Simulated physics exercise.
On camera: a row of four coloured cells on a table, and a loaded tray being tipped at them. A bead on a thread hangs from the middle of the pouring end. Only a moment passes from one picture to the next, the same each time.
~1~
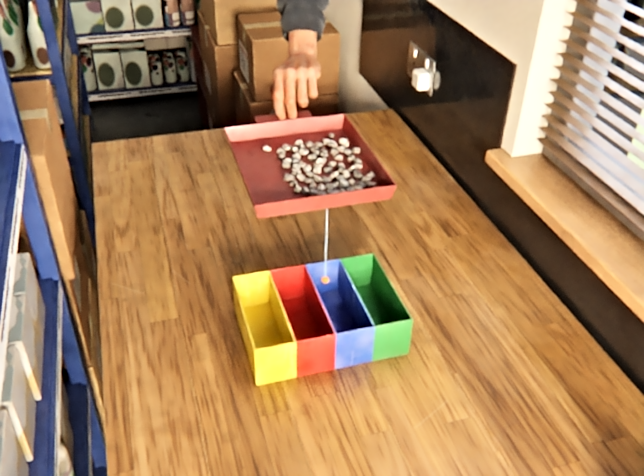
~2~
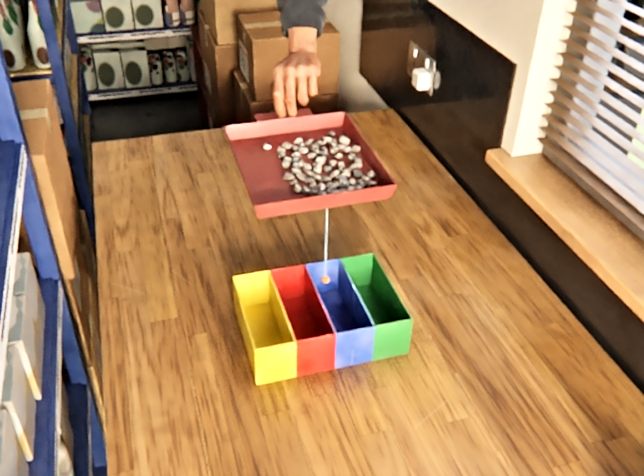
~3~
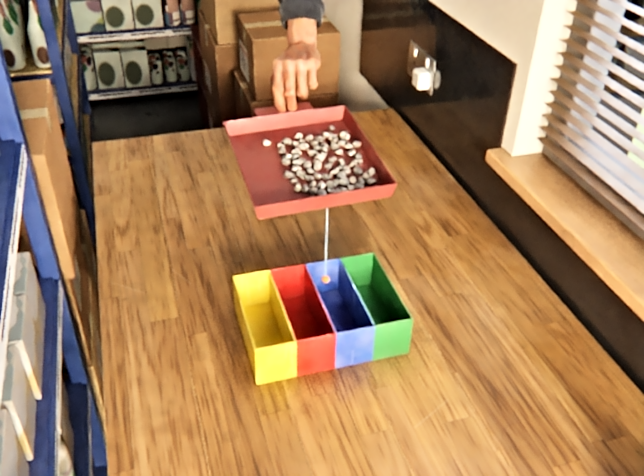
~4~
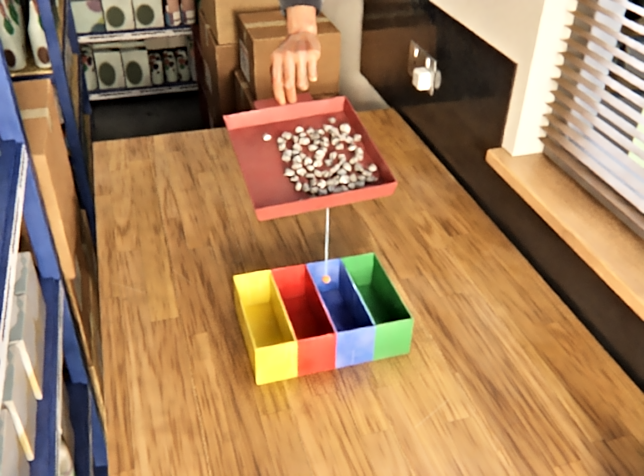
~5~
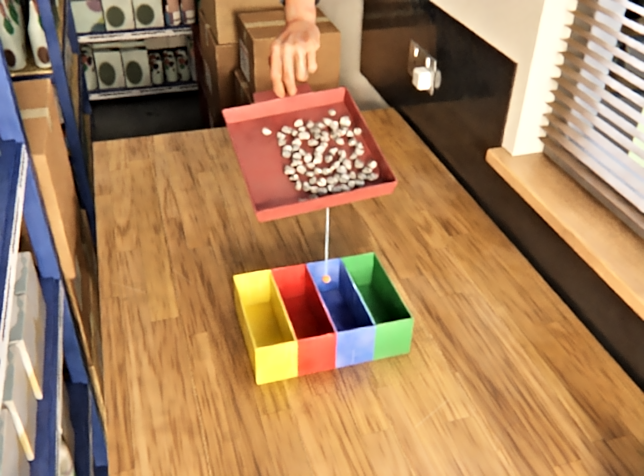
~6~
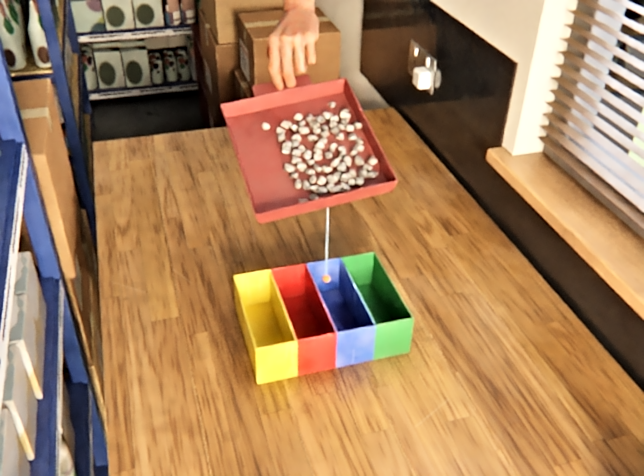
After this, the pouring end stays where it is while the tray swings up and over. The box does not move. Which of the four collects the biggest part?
It favours the yellow compartment.
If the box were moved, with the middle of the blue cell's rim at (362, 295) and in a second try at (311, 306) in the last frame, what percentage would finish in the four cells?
Roughly 80 per cent, and 100 per cent.
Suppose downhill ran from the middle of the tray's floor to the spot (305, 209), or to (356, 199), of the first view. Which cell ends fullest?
First red, then that green cell.
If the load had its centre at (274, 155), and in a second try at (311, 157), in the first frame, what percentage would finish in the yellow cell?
The first gives 80 %, the second 60 %.
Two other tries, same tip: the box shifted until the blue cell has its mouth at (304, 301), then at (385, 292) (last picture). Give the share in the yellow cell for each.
First some 10, then 20 per cent.
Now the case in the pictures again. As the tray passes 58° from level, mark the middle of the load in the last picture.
Near (301, 195).
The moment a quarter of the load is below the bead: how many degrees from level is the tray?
At some 100 degrees.
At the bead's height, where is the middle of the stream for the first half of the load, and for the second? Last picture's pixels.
At about (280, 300), then at (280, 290).
Shortly afterwards, tray tipped steeply; the whole lot on the tray.
Next, tray tipped right over; the bulk on the tray; a little in the yellow cell; a little in the red cell; a little falling or outside the box.
Some moments later, tray tipped past a quarter turn; near two thirds in the yellow cell; near a third in the red cell; only a few in the blue cell.
In the end, tray tipped past a quarter turn; near two thirds in the yellow cell; near a third in the red cell; only a few in the blue cell; none at all in the green cell.
